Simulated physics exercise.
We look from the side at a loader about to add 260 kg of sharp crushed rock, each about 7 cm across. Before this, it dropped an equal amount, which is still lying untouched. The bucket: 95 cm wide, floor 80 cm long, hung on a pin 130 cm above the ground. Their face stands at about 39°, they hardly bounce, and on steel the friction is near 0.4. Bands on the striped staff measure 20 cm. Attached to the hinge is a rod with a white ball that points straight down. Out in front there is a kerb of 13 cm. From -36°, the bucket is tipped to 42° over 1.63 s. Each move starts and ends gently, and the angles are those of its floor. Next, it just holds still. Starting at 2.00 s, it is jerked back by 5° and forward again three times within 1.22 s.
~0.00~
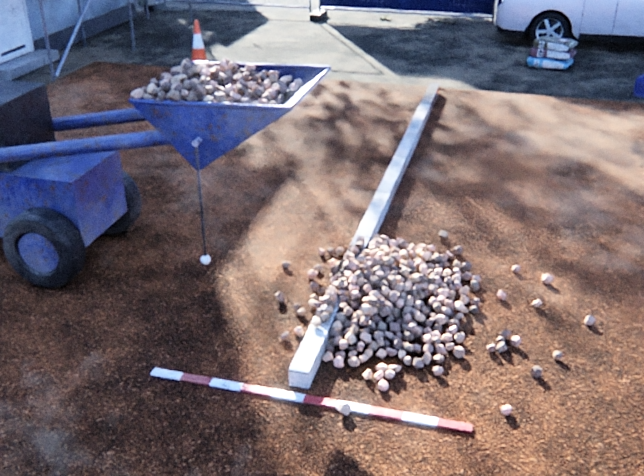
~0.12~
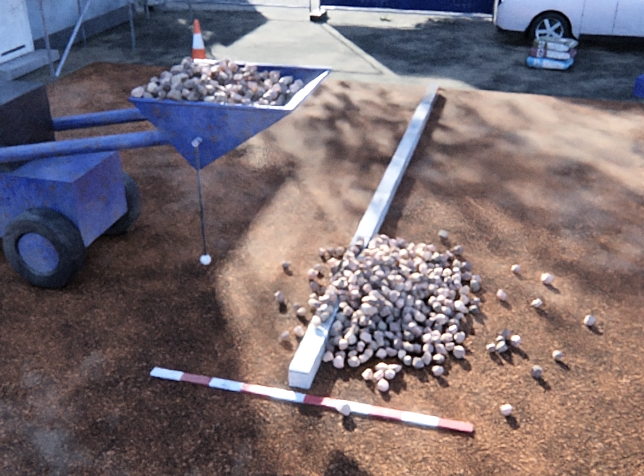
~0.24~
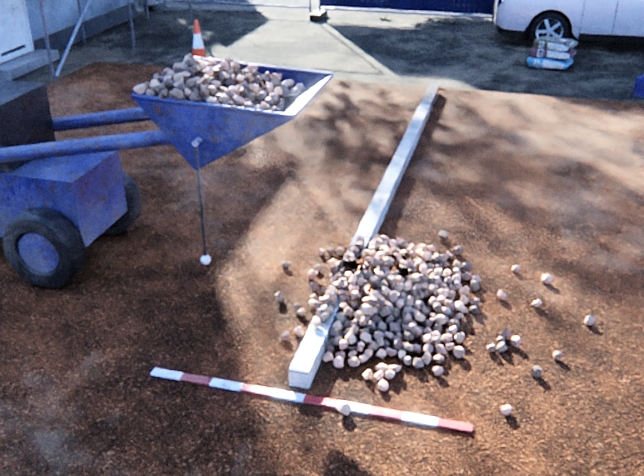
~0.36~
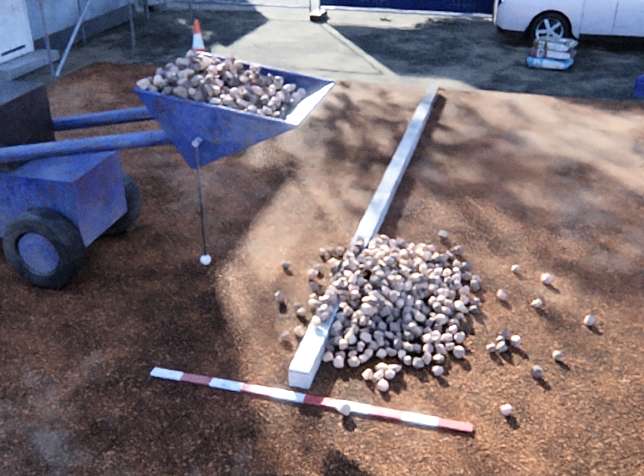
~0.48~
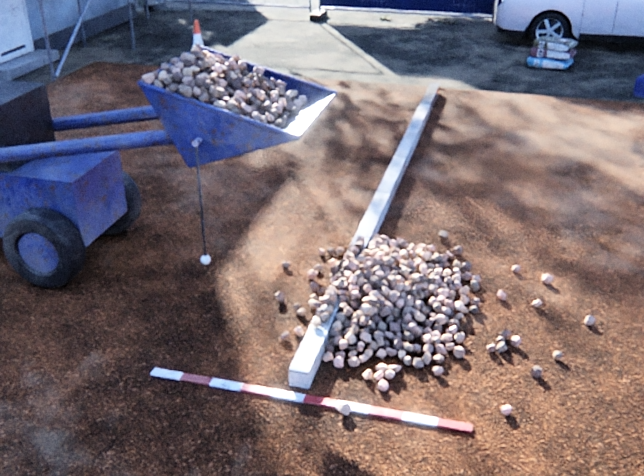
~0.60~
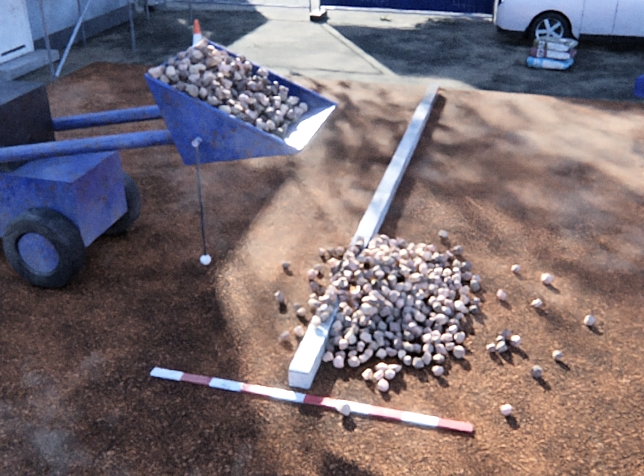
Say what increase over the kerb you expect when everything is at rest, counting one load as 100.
Some 23 per cent is added.
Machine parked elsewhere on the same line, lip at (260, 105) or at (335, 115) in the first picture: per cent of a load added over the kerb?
Roughly 5 and 75 percent, in that order.
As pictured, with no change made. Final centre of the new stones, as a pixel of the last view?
They end up centred around (322, 276).
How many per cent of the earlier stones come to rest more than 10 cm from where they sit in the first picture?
Near 0 per cent, I reckon.
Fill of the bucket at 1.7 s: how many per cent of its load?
Close to 30 per cent of the load.
After 1.2 s the floor is at 30°; in per cent of one load, 99 in the bucket, 10 on this side of the kerb, 91 over the kerb; the foremost stones are at (538, 327).
After 1.7 s the floor is at 42°; in per cent of one load, 30 in the bucket, 75 on this side of the kerb, 95 over the kerb; the foremost stones are at (538, 327).
After 3.7 s the floor is at 42°; in per cent of one load, 0 in the bucket, 86 on this side of the kerb, 114 over the kerb; the foremost stones are at (538, 327).
After 6.2 s the floor is at 42°; in per cent of one load, 0 in the bucket, 86 on this side of the kerb, 114 over the kerb; the foremost stones are at (538, 327). Net gain over the kerb, 23.
